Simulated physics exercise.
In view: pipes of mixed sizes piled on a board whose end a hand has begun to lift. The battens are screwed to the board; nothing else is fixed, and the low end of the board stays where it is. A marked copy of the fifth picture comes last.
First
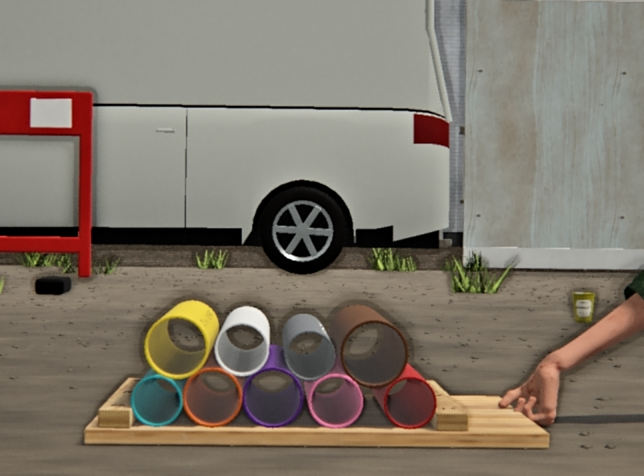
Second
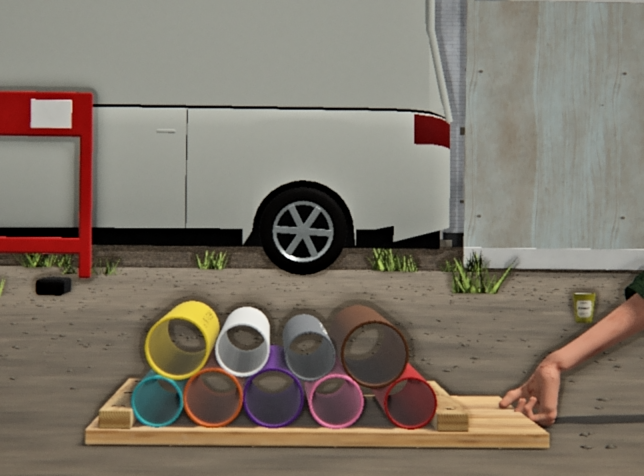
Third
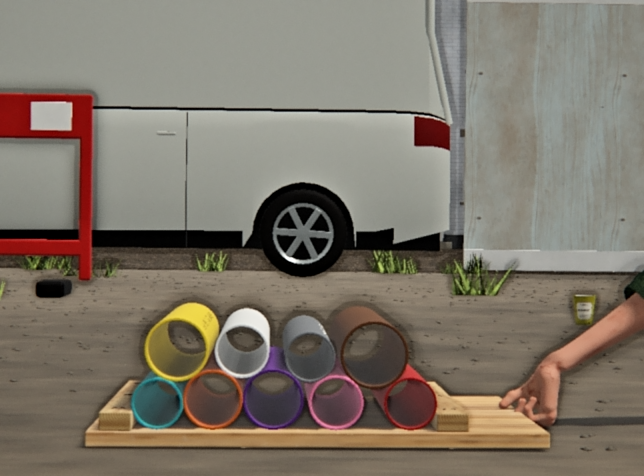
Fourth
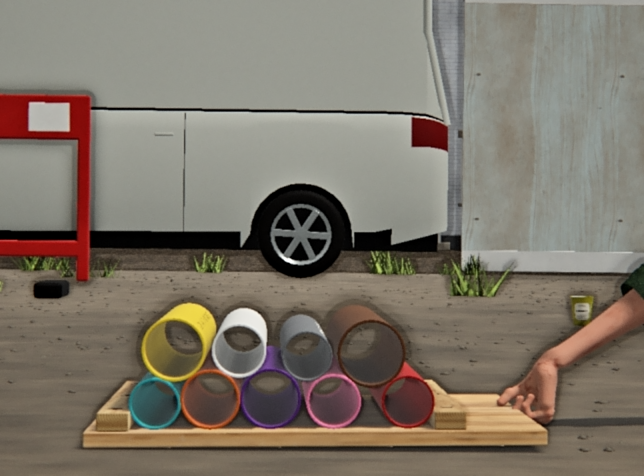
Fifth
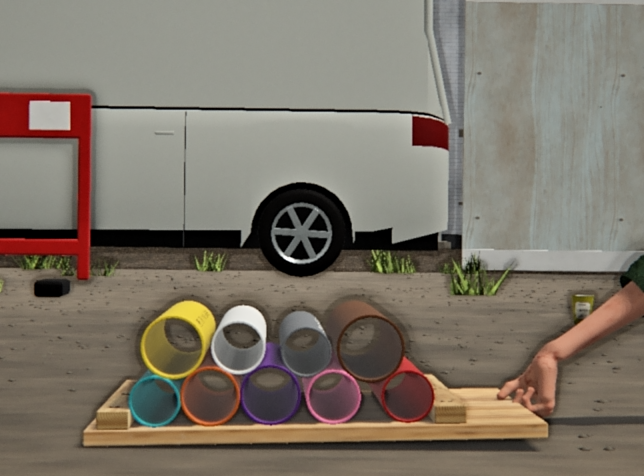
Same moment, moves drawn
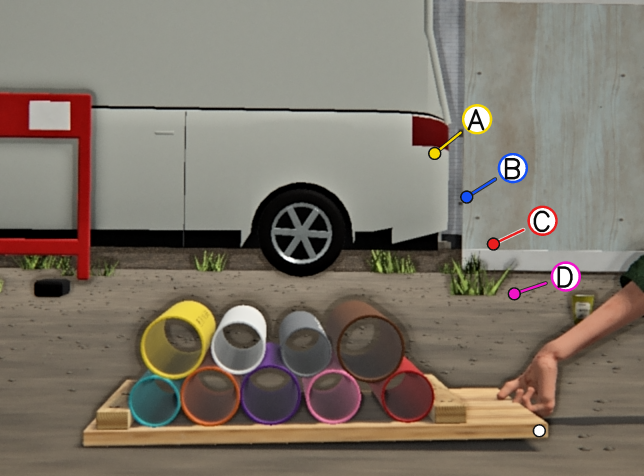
The video shows colourful pipes stacked in two rows on a wooden board, in front of a parked vehicle. A hand at the right grips the board's end, and the board and pipes shift only very slightly.
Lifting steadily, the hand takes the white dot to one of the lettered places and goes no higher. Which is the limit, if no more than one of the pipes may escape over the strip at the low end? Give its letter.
C is the limit.
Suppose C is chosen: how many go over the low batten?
It comes to one.
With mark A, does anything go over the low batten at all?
Yes, at A.
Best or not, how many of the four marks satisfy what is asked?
Two of them.
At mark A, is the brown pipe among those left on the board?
The brown pipe: No.
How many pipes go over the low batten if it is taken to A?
It comes to four.
On the copy, A at (435, 153); B at (467, 197); C at (493, 244); D at (514, 294); the white dot at (540, 431).
On C. First, board at 16°.
Then, board at 26°.
Finally, board at 26°, one over the low batten (yellow).
By contrast, A four over the low batten (yellow, grey, brown, white); B four over the low batten (yellow, grey, brown, white); D one over the low batten (yellow).
